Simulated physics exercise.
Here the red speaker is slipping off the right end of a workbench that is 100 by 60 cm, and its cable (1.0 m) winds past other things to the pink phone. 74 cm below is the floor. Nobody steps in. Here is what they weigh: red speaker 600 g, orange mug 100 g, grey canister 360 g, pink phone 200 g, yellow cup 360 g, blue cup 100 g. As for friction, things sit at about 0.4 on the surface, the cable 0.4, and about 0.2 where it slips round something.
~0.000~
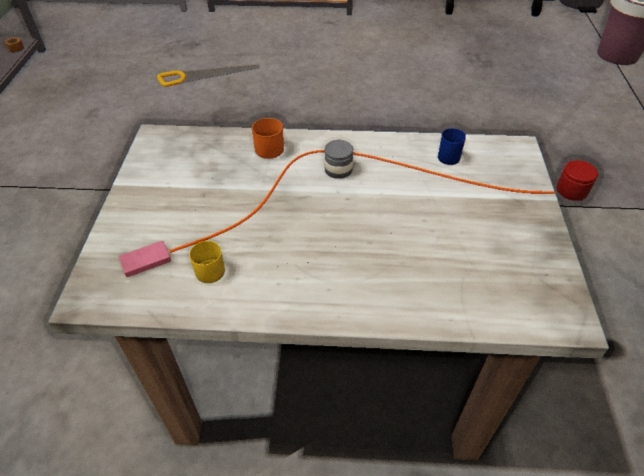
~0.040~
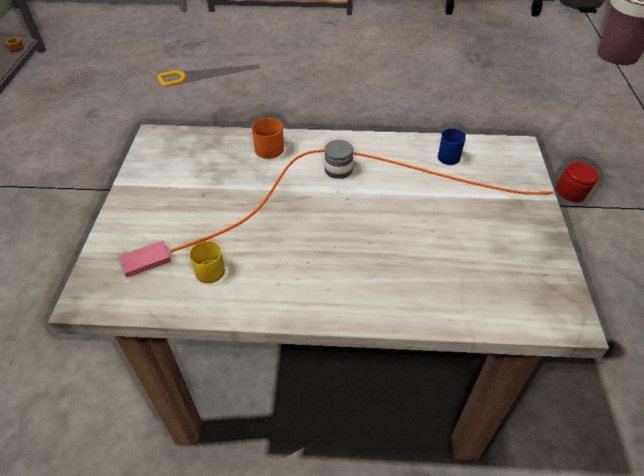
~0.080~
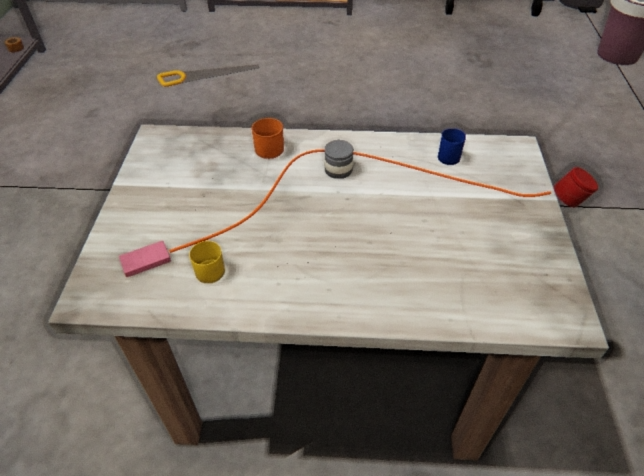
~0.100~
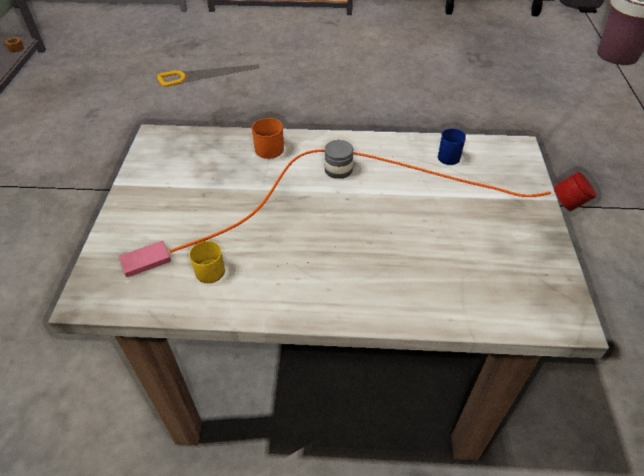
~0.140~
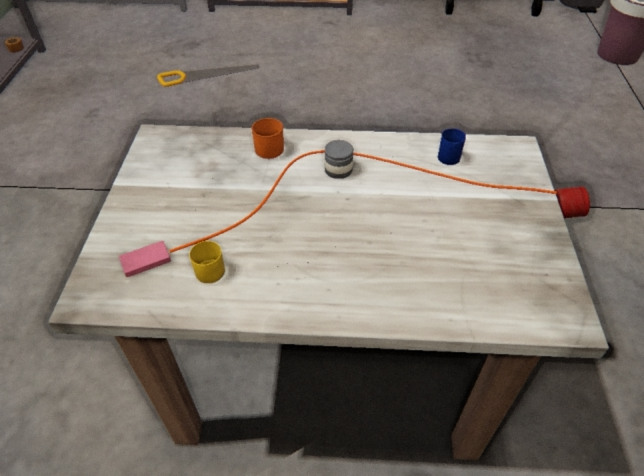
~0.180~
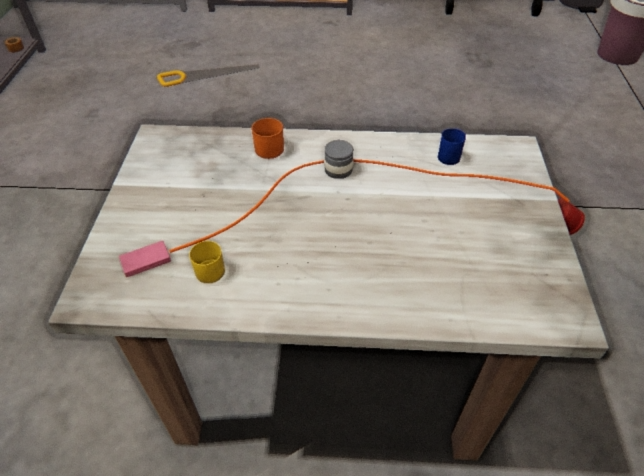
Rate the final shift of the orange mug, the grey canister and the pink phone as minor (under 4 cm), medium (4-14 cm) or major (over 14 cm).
Ratings: Orange mug minor, grey canister medium, pink phone major.
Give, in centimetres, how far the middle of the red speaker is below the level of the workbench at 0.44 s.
I'd say close to 40 centimetres below.
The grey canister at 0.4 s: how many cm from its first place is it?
7 cm.
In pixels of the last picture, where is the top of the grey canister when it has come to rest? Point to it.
(367, 173).
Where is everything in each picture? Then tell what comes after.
Orange mug (267, 127); grey canister (339, 148); pink phone (144, 256); cable runs through (510, 190) (426, 171) (277, 182) (222, 232), in the first picture.
Red speaker (582, 172); cable runs through (509, 191) (222, 232), in the second picture.
Red speaker (576, 187); cable runs through (509, 192) (222, 232), in the third picture.
Red speaker (575, 192); cable runs through (509, 192) (222, 232), in the fourth picture.
Red speaker (571, 203); cable runs through (512, 188) (222, 232), in the fifth picture.
Orange mug (267, 127); grey canister (339, 148); pink phone (144, 256); cable runs through (531, 184) (445, 175) (356, 161) (279, 182) (221, 231), in the sixth picture.
At 0.4 s, the cable's tail end at (261, 199); pink phone 23 cm off its start, grey canister 7 cm off its start, red speaker over the edge.
At 0.7 s, the cable's tail end at (389, 157); pink phone 56 cm off its start, grey canister 10 cm off its start, red speaker over the edge.
At 0.9 s, the cable's tail end at (488, 136); pink phone 83 cm off its start at (469, 129), grey canister 10 cm off its start at (367, 173), blue cup 16 cm off its start at (520, 152).
At 1.2 s, the cable has left the top; pink phone over the edge, grey canister 10 cm off its start, blue cup on its side, 28 cm off its start.
At 2.4 s, the cable has left the top; pink phone over the edge, grey canister 10 cm off its start at (367, 173), orange mug 0 cm off its start at (267, 127), blue cup over the edge.
